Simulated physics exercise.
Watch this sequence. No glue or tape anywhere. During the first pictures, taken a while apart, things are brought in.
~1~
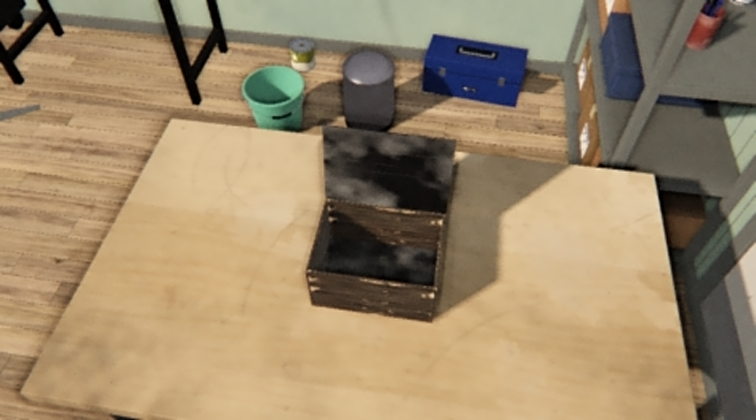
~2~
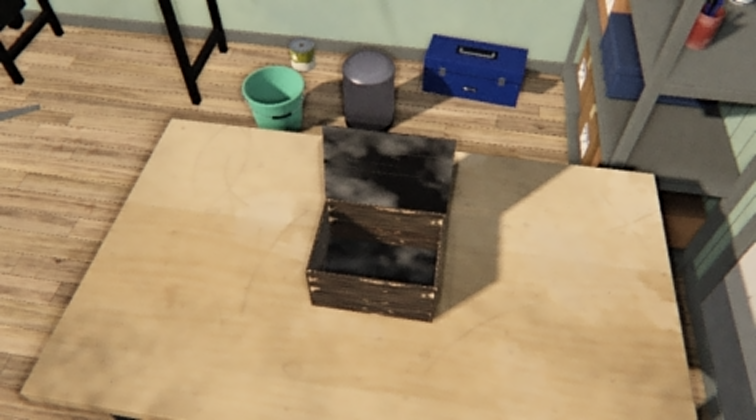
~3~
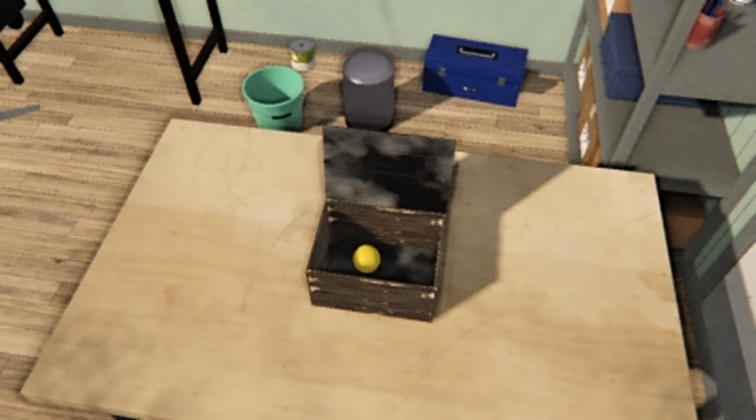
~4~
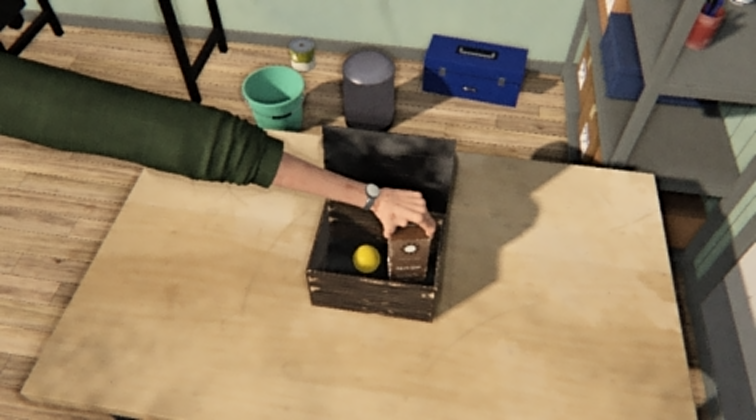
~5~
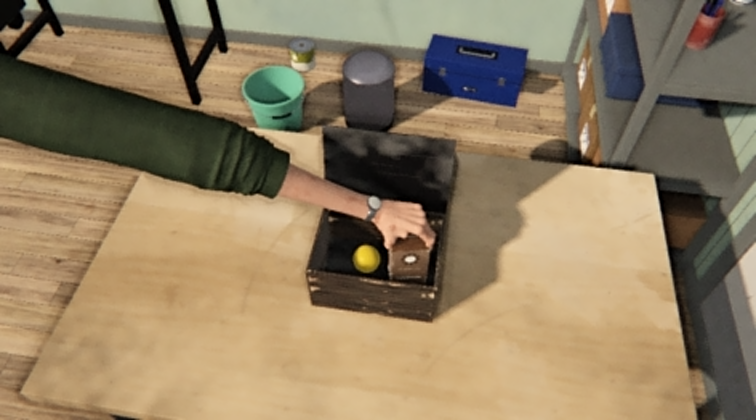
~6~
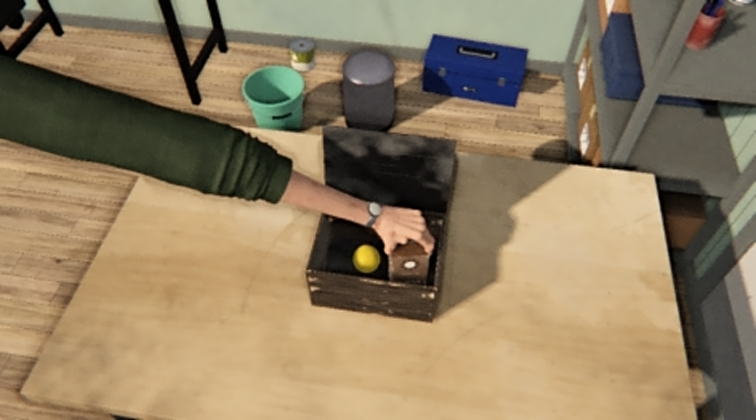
On a wooden table, a yellow lemon appearing in an open dark box, then a hand lowering a brown carton beside it.
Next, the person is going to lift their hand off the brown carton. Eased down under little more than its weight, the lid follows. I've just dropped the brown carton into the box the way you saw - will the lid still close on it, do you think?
No, it won't close.
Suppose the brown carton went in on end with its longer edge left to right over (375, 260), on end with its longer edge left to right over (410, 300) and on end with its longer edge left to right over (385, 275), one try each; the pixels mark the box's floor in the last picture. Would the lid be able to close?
On the first attempt the lid settles shut, on the second it remains open a bit, and on the third it settles shut.
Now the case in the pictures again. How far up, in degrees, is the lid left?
Measured angle - around 18°.
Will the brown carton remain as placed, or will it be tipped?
It stays as it was set.
Then, 1.10 s past the last view, lid starting down.
Then, 1.50 s past the last view, lid 66° above the rim.
Then, 1.70 s past the last view, lid 46° above the rim.
Then, 1.90 s past the last view, lid 21° above the rim.
Finally, lid 18° above the rim; both still in place. Final places as the last picture's camera would see them, brown carton near (408, 267).
